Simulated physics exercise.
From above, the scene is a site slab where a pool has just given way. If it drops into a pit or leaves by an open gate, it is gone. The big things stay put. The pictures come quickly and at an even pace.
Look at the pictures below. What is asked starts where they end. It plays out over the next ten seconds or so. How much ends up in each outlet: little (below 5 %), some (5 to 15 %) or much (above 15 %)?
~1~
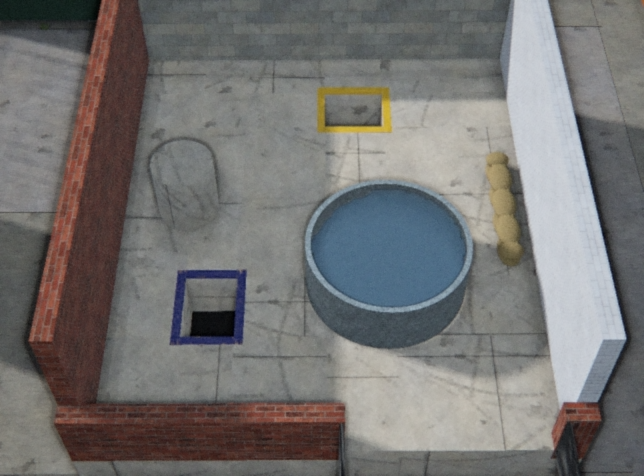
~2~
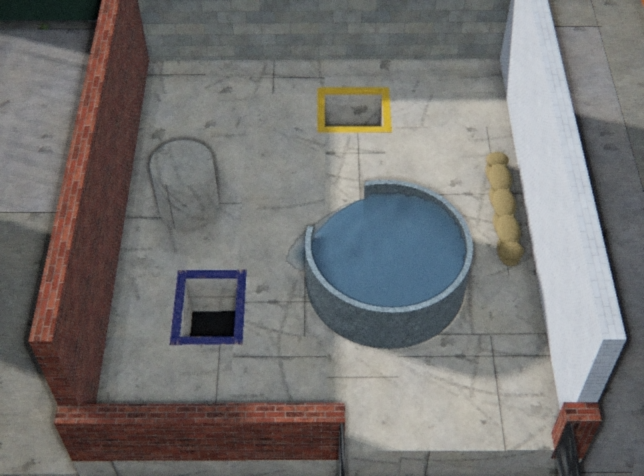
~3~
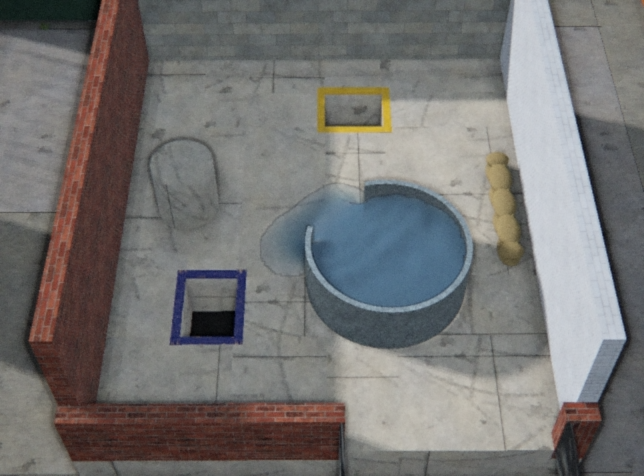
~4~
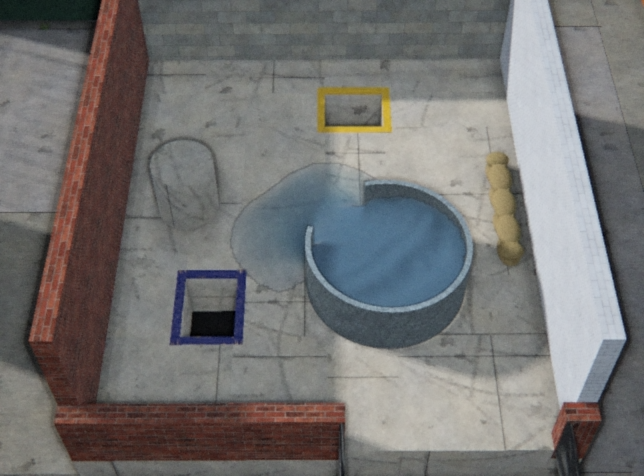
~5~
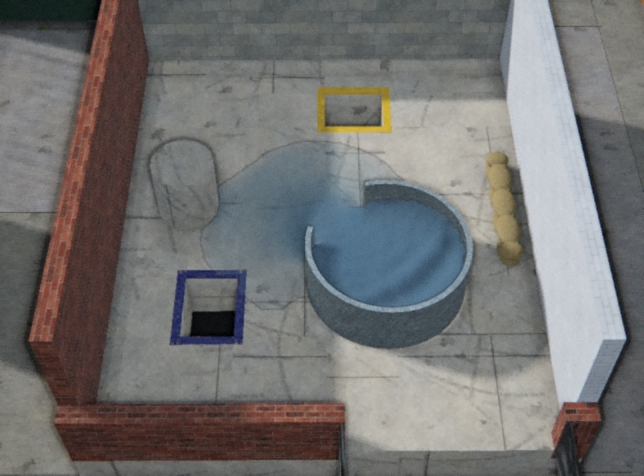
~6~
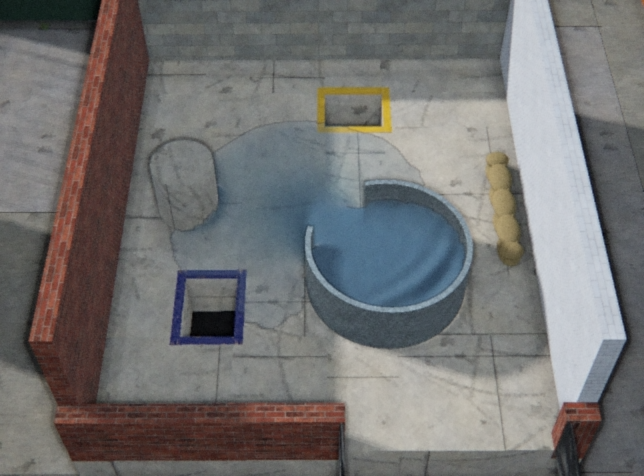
Outlet by outlet: Gate - little, blue pit - some, yellow pit - much.
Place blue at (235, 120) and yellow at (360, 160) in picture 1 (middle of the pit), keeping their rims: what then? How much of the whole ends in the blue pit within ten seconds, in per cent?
Blue: 45 %.
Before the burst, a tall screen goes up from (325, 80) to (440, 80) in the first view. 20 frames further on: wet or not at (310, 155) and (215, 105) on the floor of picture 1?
Log, in order: Waterlogged / waterlogged.
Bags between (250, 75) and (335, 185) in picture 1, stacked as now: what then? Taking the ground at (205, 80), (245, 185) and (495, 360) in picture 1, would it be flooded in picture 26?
Point by point: Below the waterline / below the waterline / above the waterline.
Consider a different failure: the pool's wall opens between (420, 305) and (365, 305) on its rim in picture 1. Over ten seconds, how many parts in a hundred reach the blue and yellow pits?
The blue pit gets 4 per cent and the yellow pit 0 per cent.
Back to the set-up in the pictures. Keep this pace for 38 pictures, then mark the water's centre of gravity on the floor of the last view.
Near (278, 194).
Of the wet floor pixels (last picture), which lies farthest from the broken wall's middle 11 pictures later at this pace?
Somewhere near (149, 67).
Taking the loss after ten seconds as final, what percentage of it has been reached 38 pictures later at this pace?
Near 55 in a hundred, I reckon.
A moment on, water covers 35 % of the floor; the gate 0 %, the blue pit 1 %, the yellow pit 1 %.
Next, water covers 40 % of the floor; the gate 0 %, the blue pit 1 %, the yellow pit 3 %.
Then, water covers 50 % of the floor; the gate 0 %, the blue pit 1 %, the yellow pit 5 %.
Later, water covers 70 % of the floor; the gate 0 %, the blue pit 4 %, the yellow pit 14 %.
In the end, water covers 95 % of the floor; the gate 1 %, the blue pit 9 %, the yellow pit 23 %.
